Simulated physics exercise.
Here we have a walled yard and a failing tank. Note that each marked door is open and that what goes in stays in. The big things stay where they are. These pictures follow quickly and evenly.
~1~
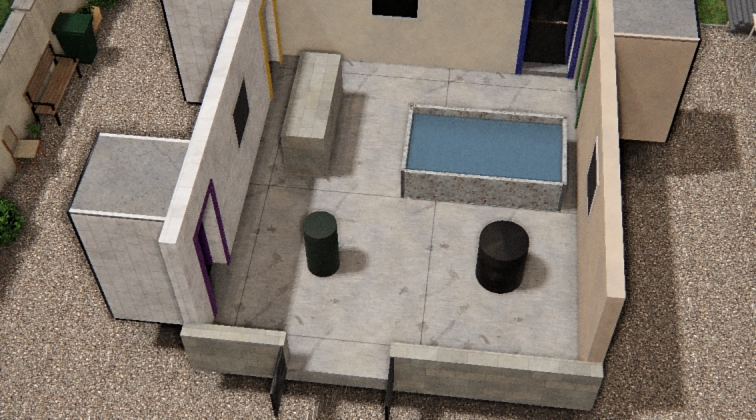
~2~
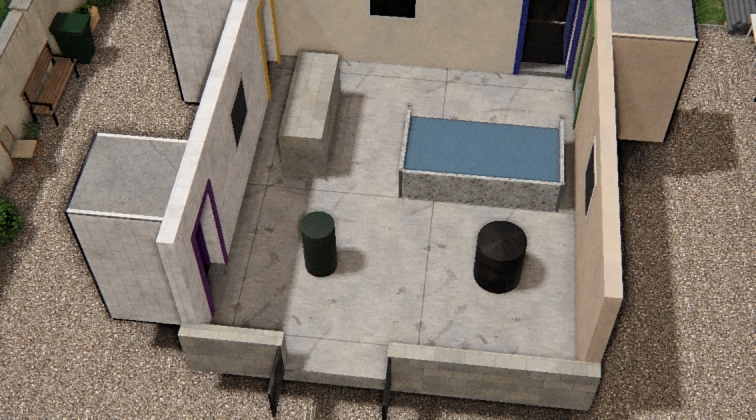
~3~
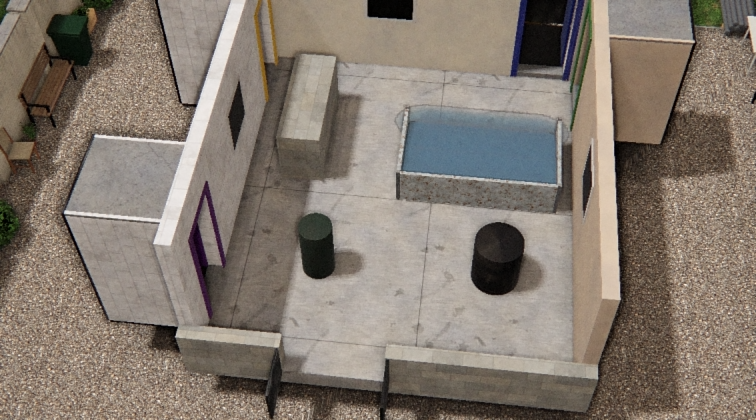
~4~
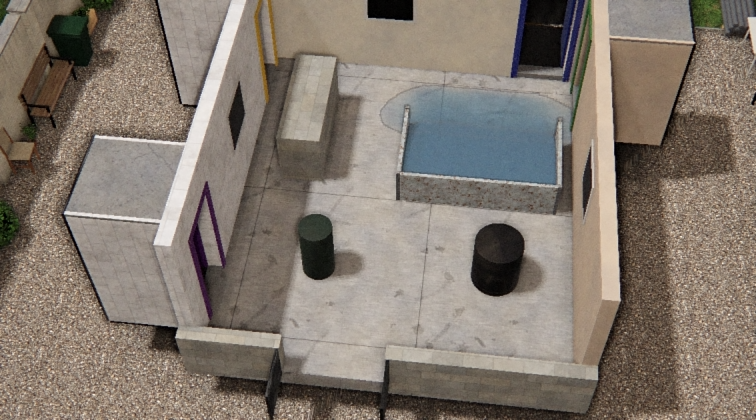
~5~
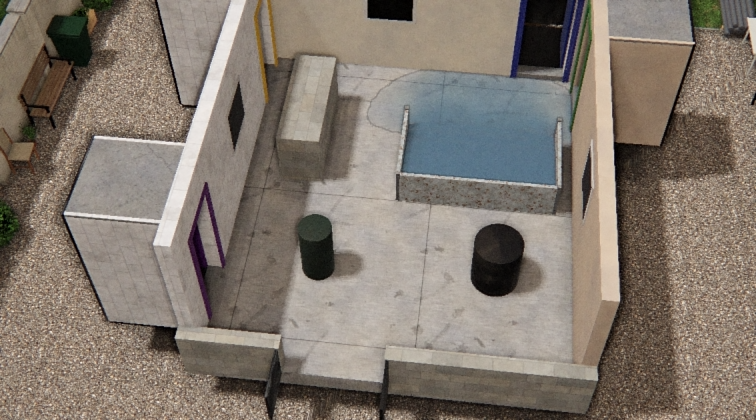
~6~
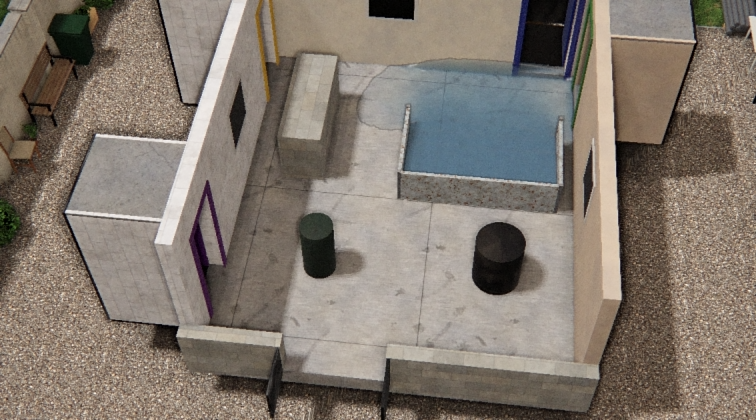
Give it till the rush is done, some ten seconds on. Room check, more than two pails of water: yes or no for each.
Green door, yes; blue door, yes; purple door, no; yellow door, yes.
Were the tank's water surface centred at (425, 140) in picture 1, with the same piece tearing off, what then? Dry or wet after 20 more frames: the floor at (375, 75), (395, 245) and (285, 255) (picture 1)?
In that order: Reached by the flood, not reached, not reached.
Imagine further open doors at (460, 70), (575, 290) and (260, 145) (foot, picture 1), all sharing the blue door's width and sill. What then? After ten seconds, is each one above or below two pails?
First door gets past it, second door doesn't reach it, third door doesn't reach it.
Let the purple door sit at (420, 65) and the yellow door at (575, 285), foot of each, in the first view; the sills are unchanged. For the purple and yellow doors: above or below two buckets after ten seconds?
I'd say the purple door overflows, while the yellow door falls short.
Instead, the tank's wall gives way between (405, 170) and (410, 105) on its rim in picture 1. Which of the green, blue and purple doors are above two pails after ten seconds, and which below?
The green door remains below, the blue door remains below, the purple door exceeds the limit.
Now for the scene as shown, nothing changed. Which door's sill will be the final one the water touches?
I'd go with the purple one.
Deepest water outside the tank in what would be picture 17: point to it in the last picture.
Near (569, 83).
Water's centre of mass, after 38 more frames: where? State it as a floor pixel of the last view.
Roughly (431, 150).
A moment on, water covers 20 % of the floor; the green door wet at the sill, nothing in, the blue door far over two buckets in, the purple door not reached, the yellow door not reached.
Next, water covers 30 % of the floor; the green door under two buckets in, the blue door far over two buckets in, the purple door not reached, the yellow door under two buckets in.
Then, water covers 40 % of the floor; the green door over two buckets in, the blue door far over two buckets in, the purple door not reached, the yellow door far over two buckets in.
Later, water covers 70 % of the floor; the green door over two buckets in, the blue door far over two buckets in, the purple door wet at the sill, nothing in, the yellow door far over two buckets in.
In the end, water covers 95 % of the floor; the green door over two buckets in, the blue door far over two buckets in, the purple door wet at the sill, nothing in, the yellow door far over two buckets in.
